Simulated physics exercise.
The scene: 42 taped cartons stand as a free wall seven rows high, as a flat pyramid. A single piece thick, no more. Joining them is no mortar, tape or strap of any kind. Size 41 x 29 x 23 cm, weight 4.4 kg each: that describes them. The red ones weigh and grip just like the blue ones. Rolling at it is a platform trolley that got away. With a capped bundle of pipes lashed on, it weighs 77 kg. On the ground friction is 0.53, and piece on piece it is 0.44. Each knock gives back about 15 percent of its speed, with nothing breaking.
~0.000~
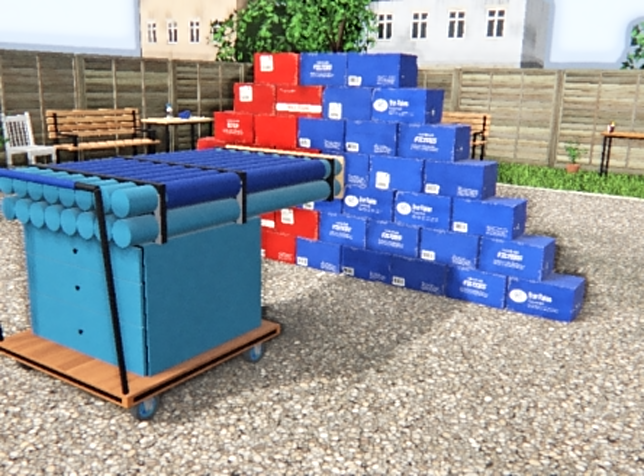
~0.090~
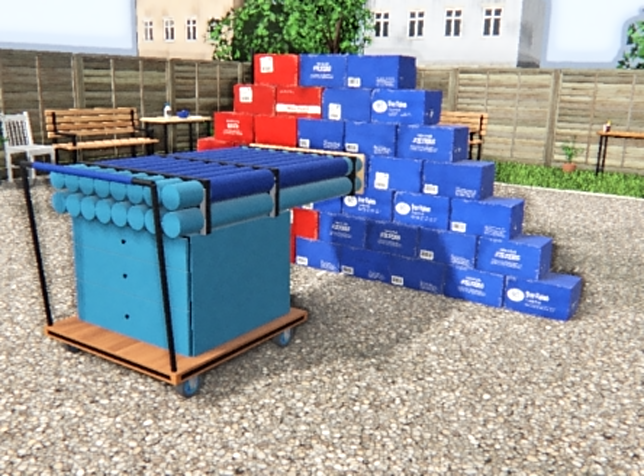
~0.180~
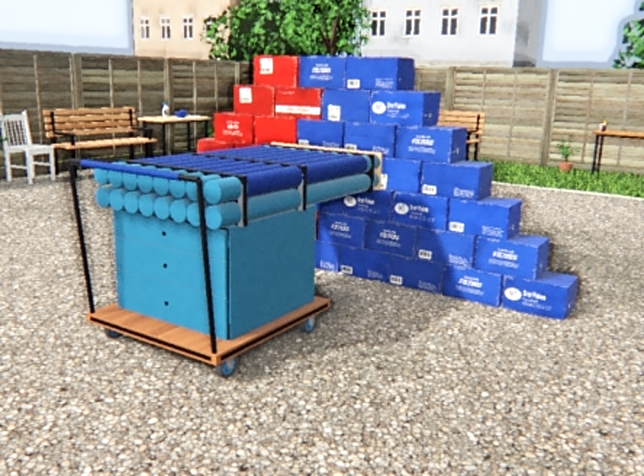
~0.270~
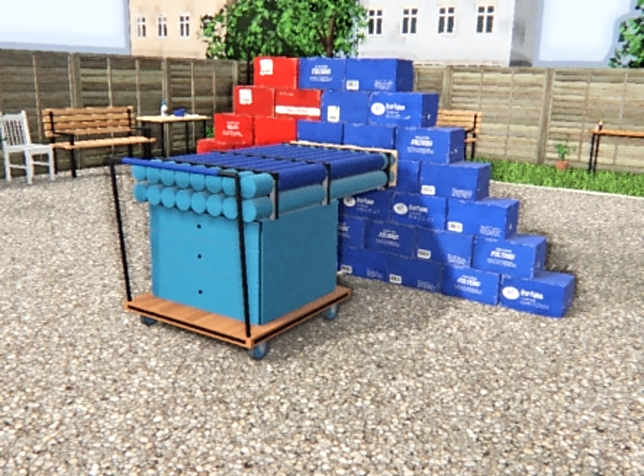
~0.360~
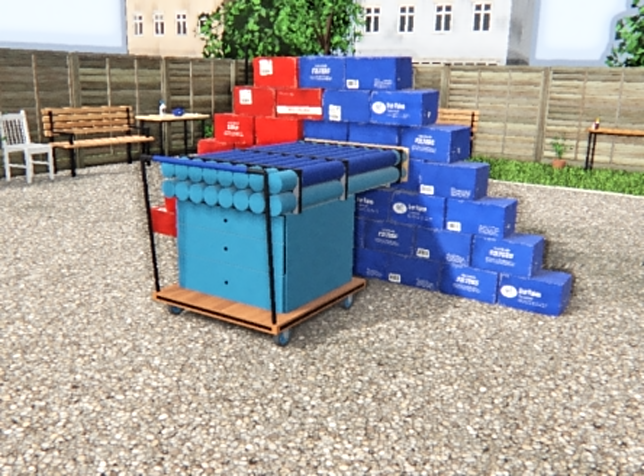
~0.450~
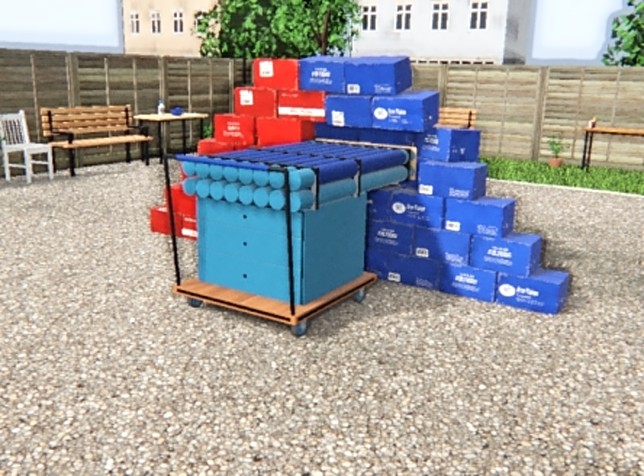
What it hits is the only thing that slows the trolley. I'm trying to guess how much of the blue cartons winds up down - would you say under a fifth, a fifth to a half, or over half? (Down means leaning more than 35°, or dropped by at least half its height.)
Share down: Middling, a fifth to half.
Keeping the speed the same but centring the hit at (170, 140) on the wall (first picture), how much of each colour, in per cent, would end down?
Blue 0 %, red 10 %.
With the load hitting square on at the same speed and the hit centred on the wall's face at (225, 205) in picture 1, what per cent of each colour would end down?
That hit would leave blue at 0 and red at 70 per cent down.
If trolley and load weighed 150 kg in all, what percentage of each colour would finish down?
Result: Blue 40, red 10 %.
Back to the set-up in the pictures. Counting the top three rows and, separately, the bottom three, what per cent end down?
For the top it's 90 in a hundred, for the bottom 0 in a hundred.
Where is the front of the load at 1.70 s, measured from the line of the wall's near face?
Reading: Approx. 75 cm past the line.
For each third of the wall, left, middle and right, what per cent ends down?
Left 10 %, middle 50 %, right 10 %.
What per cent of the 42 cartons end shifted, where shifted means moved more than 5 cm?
Shifted share: 55 %.
Around 0.60 s, load 46 cm past the wall's line, still rolling; 4 of the 23 blue cartons down (4 of 42 in all colours); top blue carton displaced 58 mm; top red carton displaced 44 mm.
Around 0.90 s, load 75 cm past the wall's line, still rolling; 8 of the 23 blue cartons down (8 of 42 in all colours); top blue carton tipped 7°; top red carton tipped 4°.
Around 1.70 s, load 76 cm past the wall's line, still rolling; 9 of the 23 blue cartons down (11 of 42 in all colours); top blue carton on its side; top red carton tipped 27°, 15 cm lower.
Around 2.52 s, load 74 cm past the wall's line, stopped; 9 of the 23 blue cartons down (14 of 42 in all colours); top blue carton on its side; top red carton on its side.
Finally (3.8 s), load 74 cm past the wall's line, stopped; 9 of the 23 blue cartons down (14 of 42 in all colours); top blue carton on its side; top red carton on its side. That is 39 per cent. Seen by the last camera, middles, top blue carton near (380, 238), top red carton near (340, 195).
